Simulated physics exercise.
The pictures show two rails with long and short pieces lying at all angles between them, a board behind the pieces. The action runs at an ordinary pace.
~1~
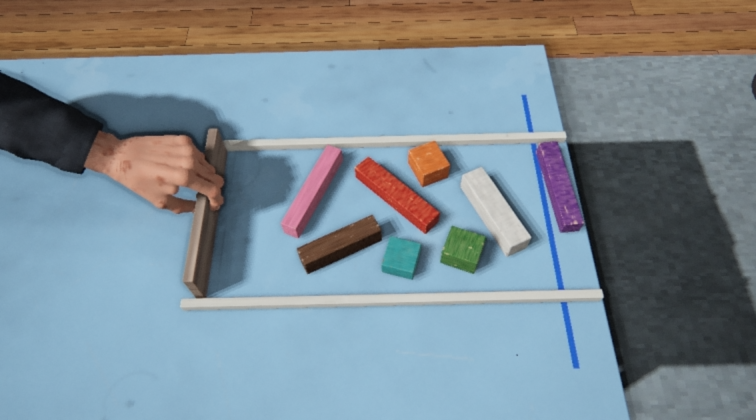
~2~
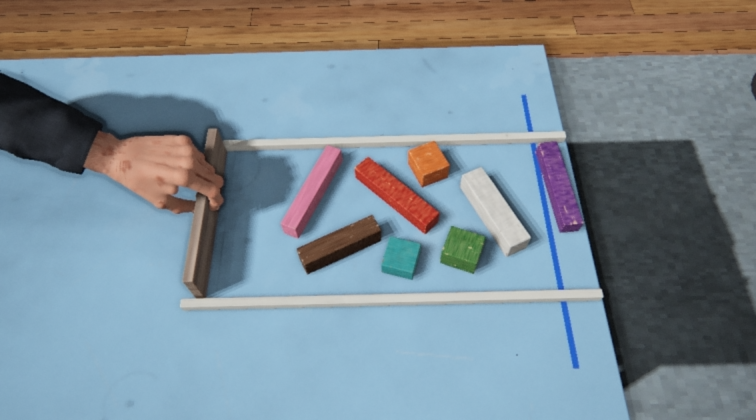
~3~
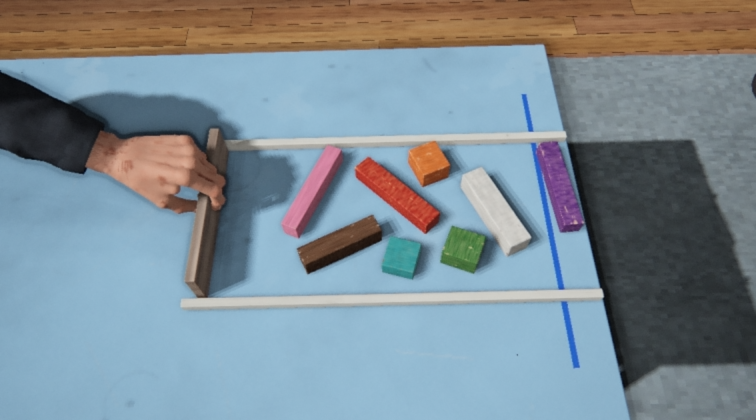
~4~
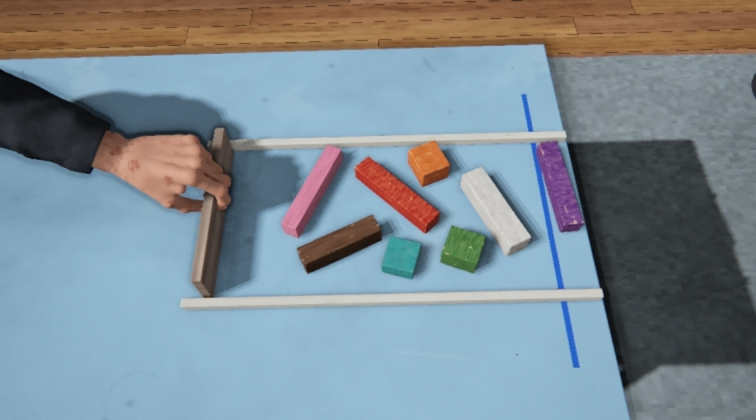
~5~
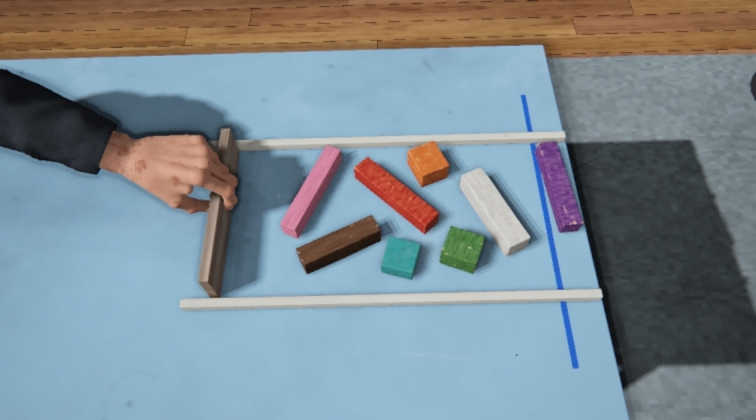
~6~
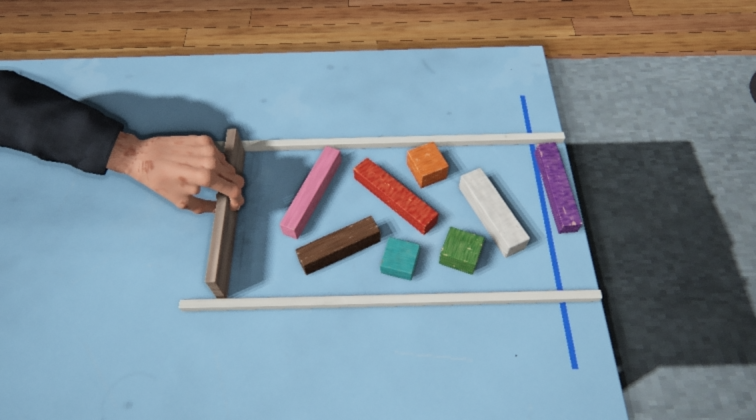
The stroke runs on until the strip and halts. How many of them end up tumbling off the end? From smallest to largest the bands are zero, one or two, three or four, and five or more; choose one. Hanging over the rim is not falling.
The right band is five or more.
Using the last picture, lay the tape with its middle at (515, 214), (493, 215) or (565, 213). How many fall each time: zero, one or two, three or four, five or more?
Falls: One to two; one to two; at least five.
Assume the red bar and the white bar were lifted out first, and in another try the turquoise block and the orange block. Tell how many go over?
2 in the first case and 4 in the second.
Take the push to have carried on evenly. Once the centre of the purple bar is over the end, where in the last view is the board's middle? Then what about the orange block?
The middle is at (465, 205) when it's the purple bar, and at (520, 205) when it's the orange block.
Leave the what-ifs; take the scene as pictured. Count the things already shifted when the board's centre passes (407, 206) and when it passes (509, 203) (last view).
The count is 7 at the first point and 8 at the second.
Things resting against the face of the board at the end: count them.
It adds up to 2.
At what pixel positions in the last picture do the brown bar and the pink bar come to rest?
Listed as asked: First (585, 225), and then (551, 185).
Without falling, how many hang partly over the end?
Overhanging: 2.
Soon after, none off yet; purple bar at rest near (557, 187); white bar at rest near (493, 212); green block at rest near (461, 251).
After that, none off yet; purple bar moving near (567, 185); white bar displaced about its own width near (557, 203); green block displaced about its own width near (508, 249).
In the end, the number that fall off is five or more; gone, red bar, orange block, green block, white bar and purple bar.
